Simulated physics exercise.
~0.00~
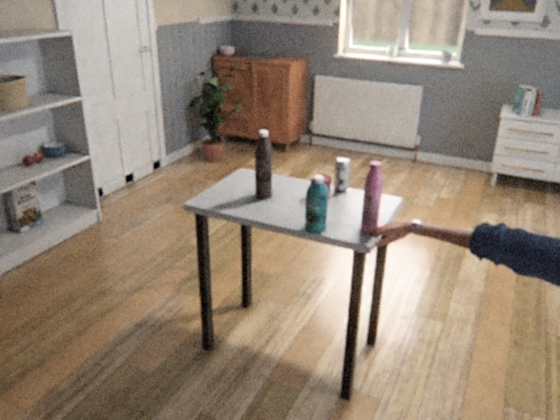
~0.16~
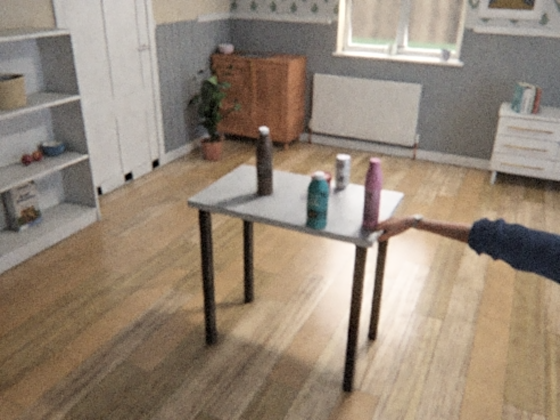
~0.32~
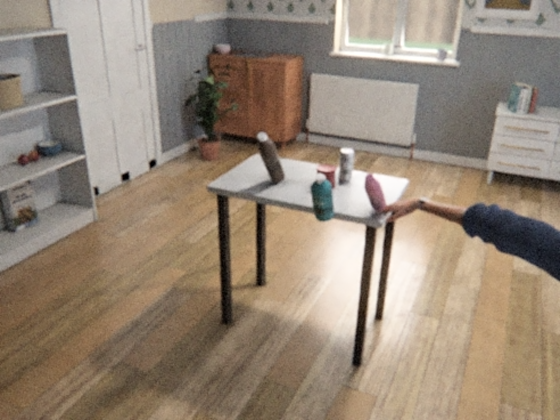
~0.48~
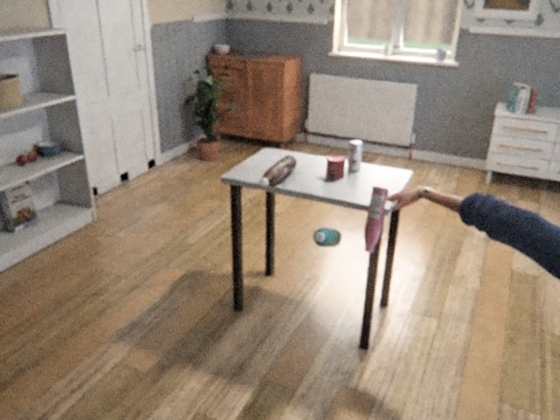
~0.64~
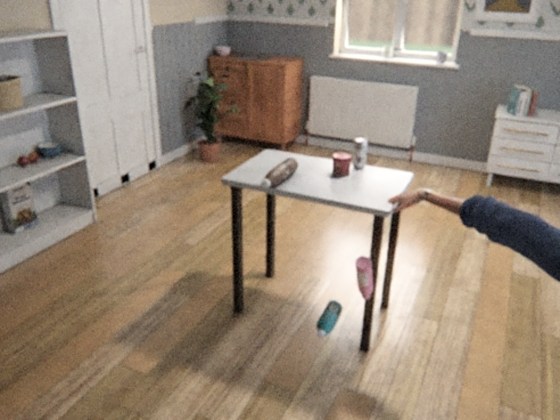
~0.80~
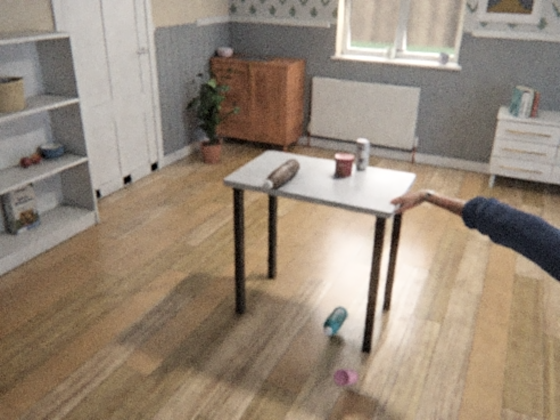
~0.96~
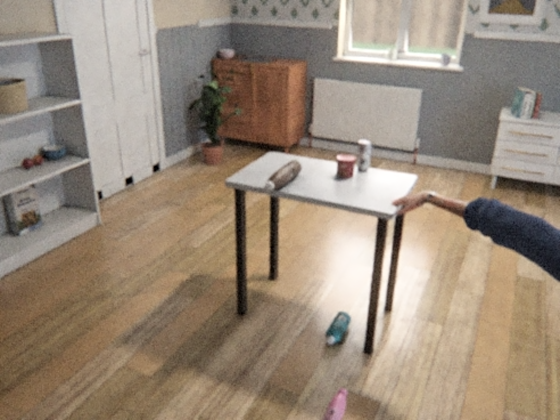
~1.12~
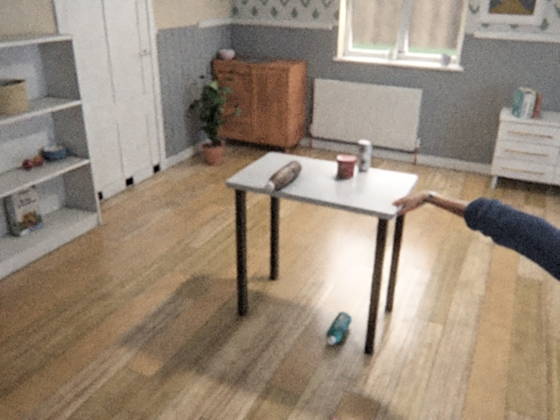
A small table with bottles, a can and a red tin on it was pulled away by a hand and stopped; the brown bottle toppled onto its side, while the turquoise and pink bottles fell to the floor, the pink one disappearing from view.
